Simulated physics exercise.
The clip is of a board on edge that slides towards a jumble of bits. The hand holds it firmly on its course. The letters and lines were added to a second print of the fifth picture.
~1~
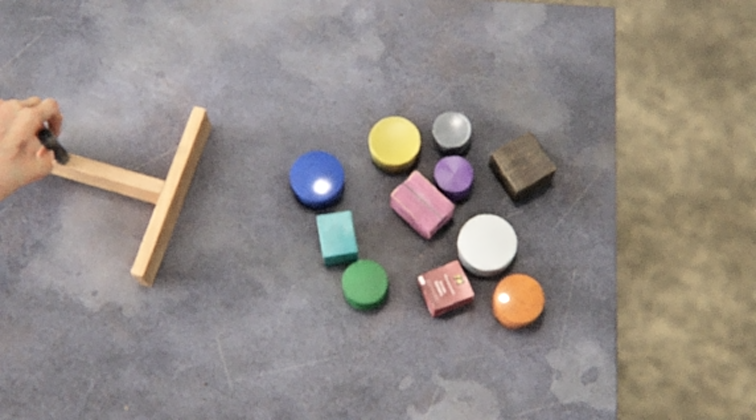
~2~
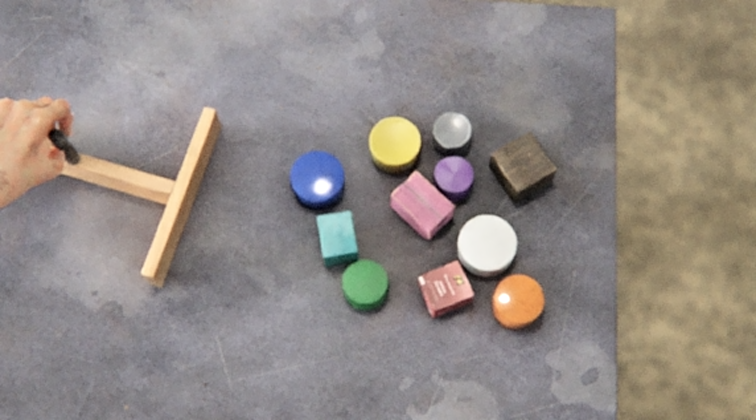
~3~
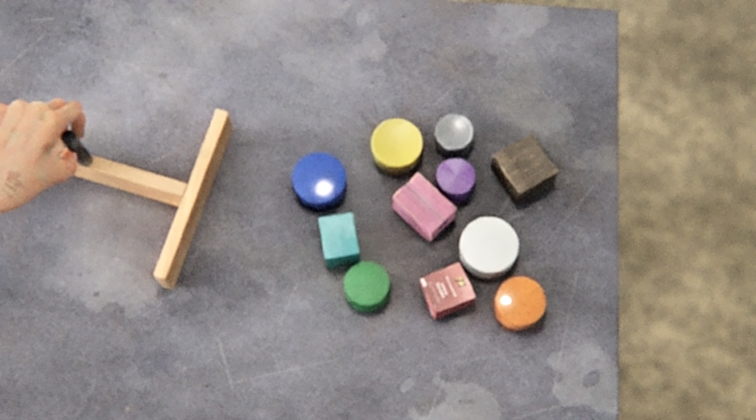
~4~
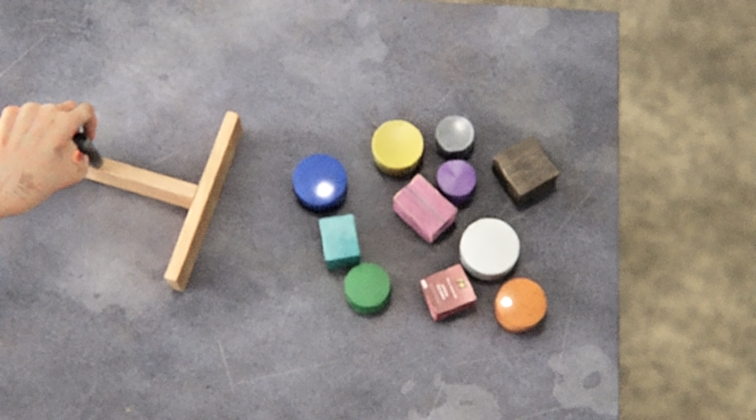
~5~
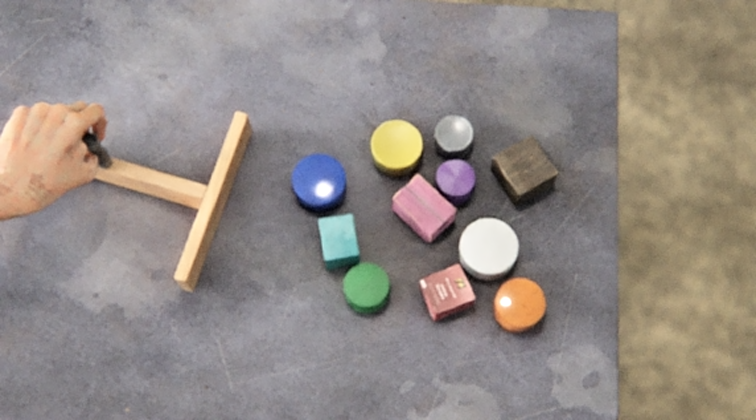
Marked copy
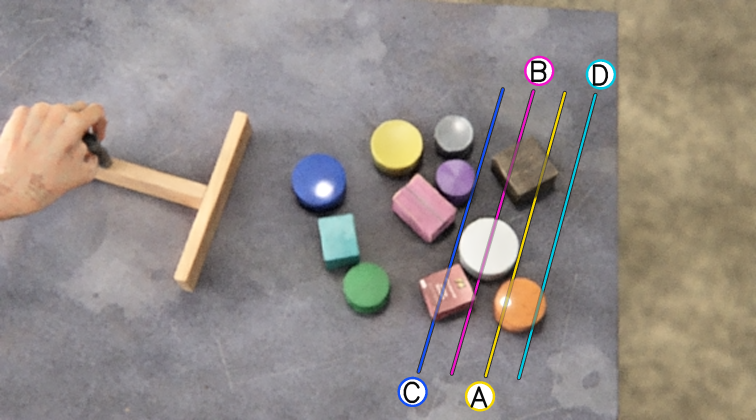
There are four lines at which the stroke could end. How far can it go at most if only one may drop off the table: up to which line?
As far as mark A.
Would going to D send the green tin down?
No.
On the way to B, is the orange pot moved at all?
Yes.
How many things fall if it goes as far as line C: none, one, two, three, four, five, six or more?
The count is none.
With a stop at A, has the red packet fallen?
No.
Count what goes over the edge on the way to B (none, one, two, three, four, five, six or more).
By then, none.
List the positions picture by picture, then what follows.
The first picture shows black block (522, 167); turquoise block (338, 239); grey tub (451, 135).
The second picture shows board (179, 190); blue pot (318, 180).
The third picture shows board (191, 192); pink box (424, 208).
The fourth picture shows board (203, 194); purple tin (456, 182).
The fifth picture shows board (212, 194); red packet (447, 293); yellow tub (397, 150); black block (523, 171).
On the marked copy, A at (527, 229); B at (494, 227); C at (463, 225); D at (559, 231).
With A. Early on, board (326, 201); turquoise block (345, 245); blue pot (368, 195).
Further on, board (440, 208); white tin (563, 285); black block (545, 166).
At the end, board (527, 214); black block (615, 158); white tin (609, 325); none fallen.
As for the rest, B is within the limit but short; C is within the limit but short; D drops two.
